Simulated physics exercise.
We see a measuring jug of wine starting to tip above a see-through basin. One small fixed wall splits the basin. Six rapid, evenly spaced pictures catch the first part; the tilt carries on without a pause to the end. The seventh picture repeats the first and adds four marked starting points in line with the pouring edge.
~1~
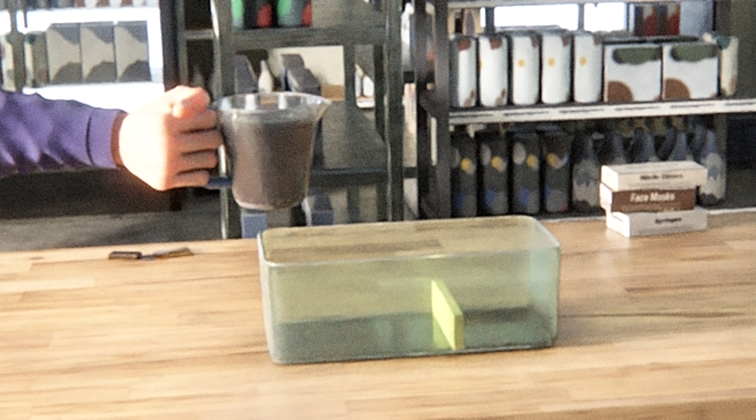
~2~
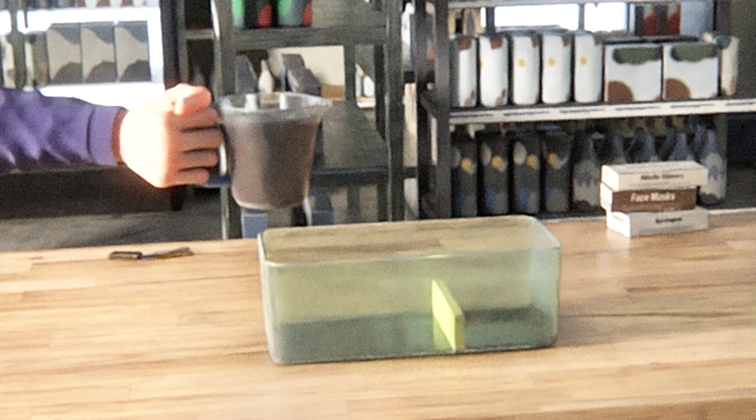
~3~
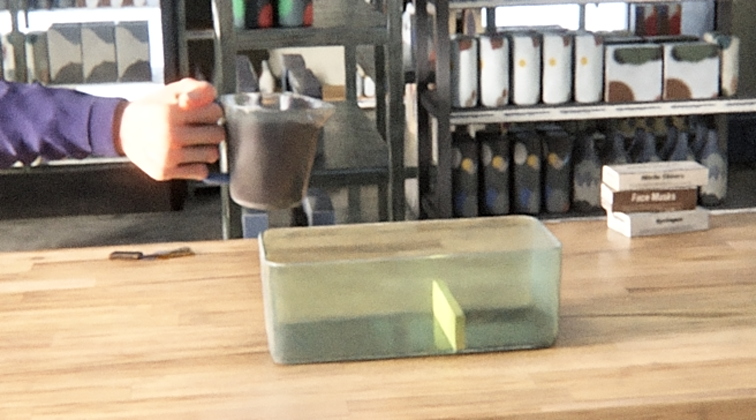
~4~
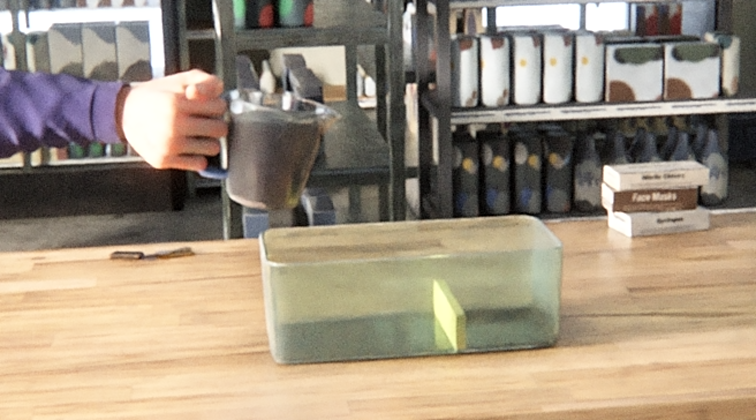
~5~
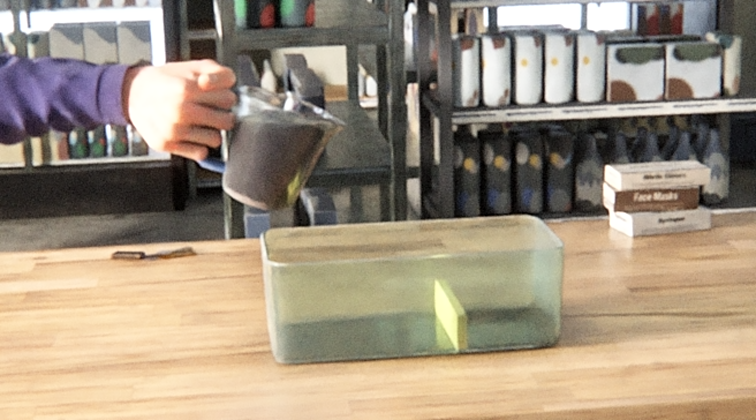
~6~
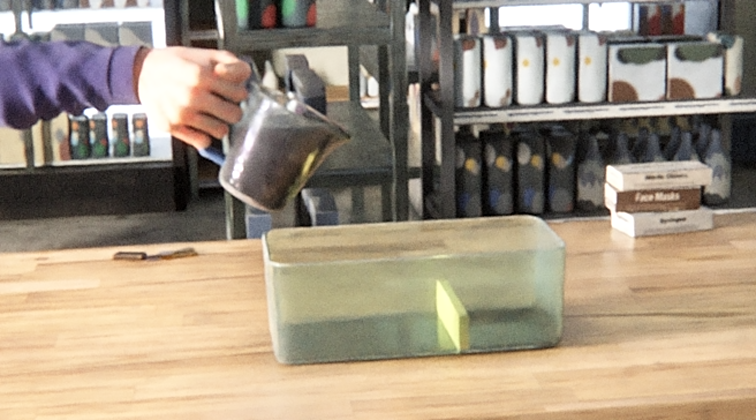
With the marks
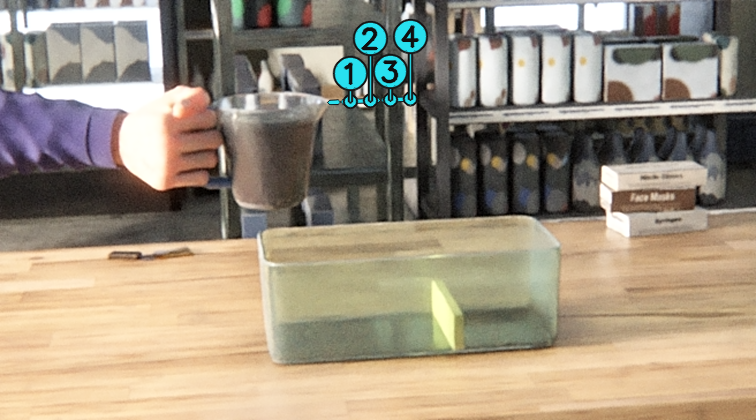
The video shows a hand in a purple sleeve holding a clear jug of dark liquid above a see-through basin with a yellow-green divider on a wooden counter, then gradually tilting the jug to the right.
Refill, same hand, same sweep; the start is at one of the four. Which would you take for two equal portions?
3 beats the others.
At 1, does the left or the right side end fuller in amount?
More ends on the left.
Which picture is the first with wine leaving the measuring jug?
Picture 6.
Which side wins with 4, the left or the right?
More ends on the right.
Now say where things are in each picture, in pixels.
The first frame shows upright, lip at (329, 102); basin from (270, 363) to (557, 344); top of the wall at (447, 296); nothing has left yet.
The second frame shows upright, lip at (331, 103); nothing has left yet.
The third frame shows tipped about 5°, lip at (335, 108); nothing has left yet.
The fourth frame shows tipped about 12°, lip at (340, 115); nothing has left yet.
The fifth frame shows tipped about 20°, lip at (345, 125); nothing has left yet.
The sixth frame shows tipped about 30°, lip at (350, 138); wine is over the lip, down to (350, 138).
On the marked copy, 1 at (350, 101); 2 at (370, 100); 3 at (390, 99); 4 at (410, 98).
For dot 1, about 91 % ends left of the wall and 6 % right of it.
For dot 2, about 85 % ends left of the wall and 13 % right of it.
For dot 3, about 57 % ends left of the wall and 42 % right of it.
For dot 4, about 19 % ends left of the wall and 80 % right of it.
